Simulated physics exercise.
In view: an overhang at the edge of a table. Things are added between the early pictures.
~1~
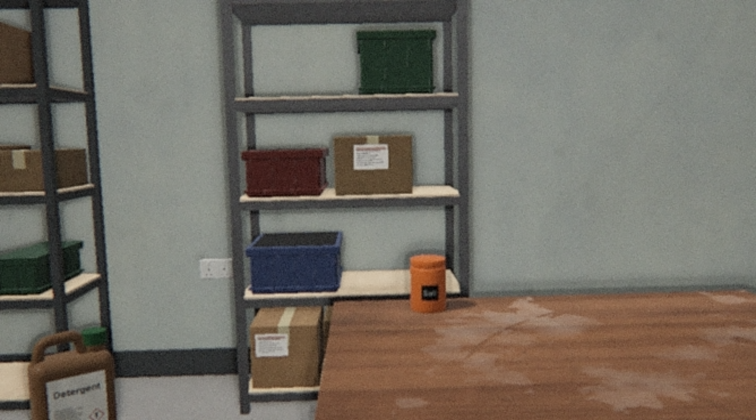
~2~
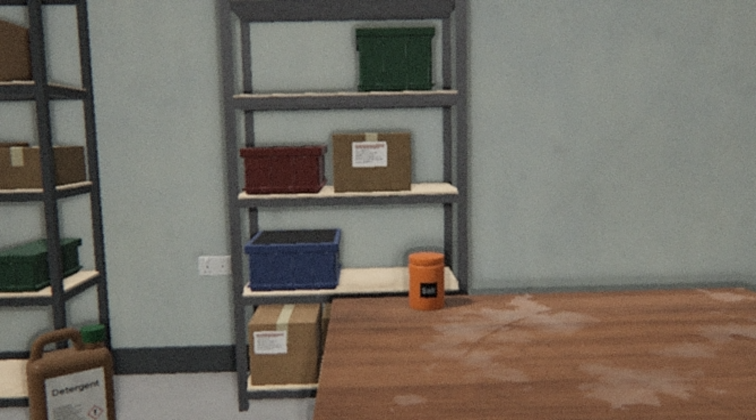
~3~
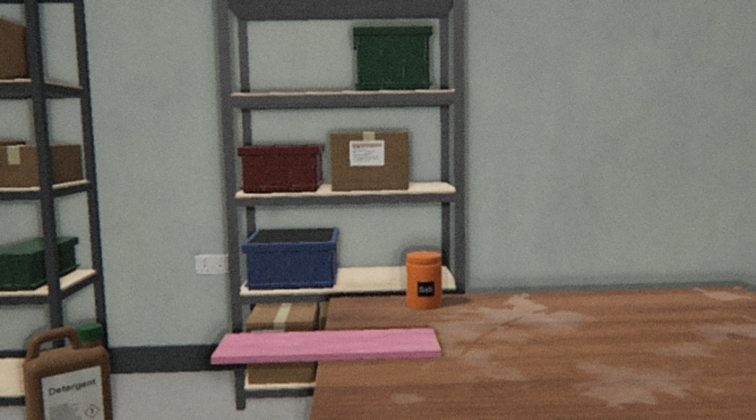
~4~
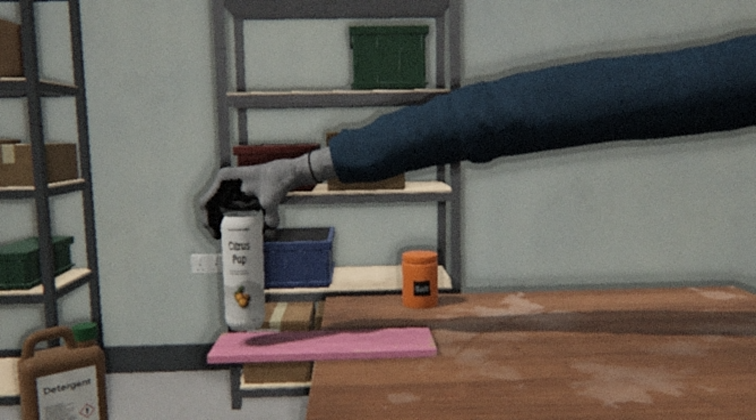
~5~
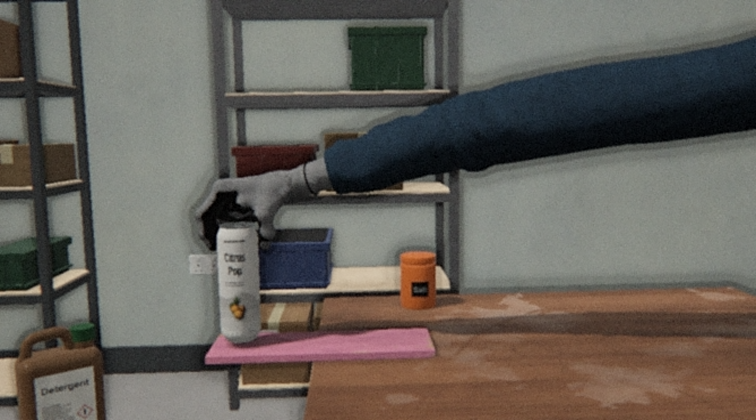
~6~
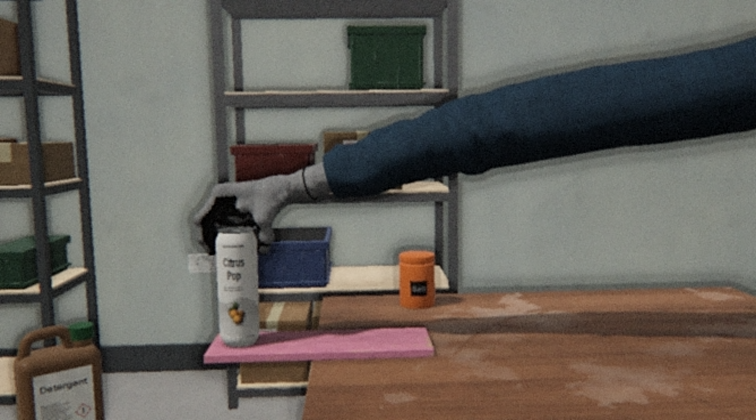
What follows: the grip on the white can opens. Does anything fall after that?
The plank tips off the edge.
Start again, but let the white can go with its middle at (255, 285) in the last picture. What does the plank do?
Then it comes down.
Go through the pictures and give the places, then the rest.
The last thing is not in view yet; orange jar (428, 284), in the first frame.
The last thing is not in view yet; orange jar (427, 281), in the second frame.
The last thing is not in view yet; orange jar (424, 280), in the third frame.
On its way; white can (244, 271); orange jar (420, 279), in the fourth frame.
On its way; white can (239, 282); orange jar (418, 280), in the fifth frame.
Set down, still held; white can (238, 286); orange jar (417, 279), in the sixth frame.
Then, 0.50 s past the last view, pink plank and white can now down on the floor or falling.
Then, 0.60 s past the last view, things are still on the move.
Finally, down on the floor or falling, pink plank and white can; orange jar still in place. The plank goes over.
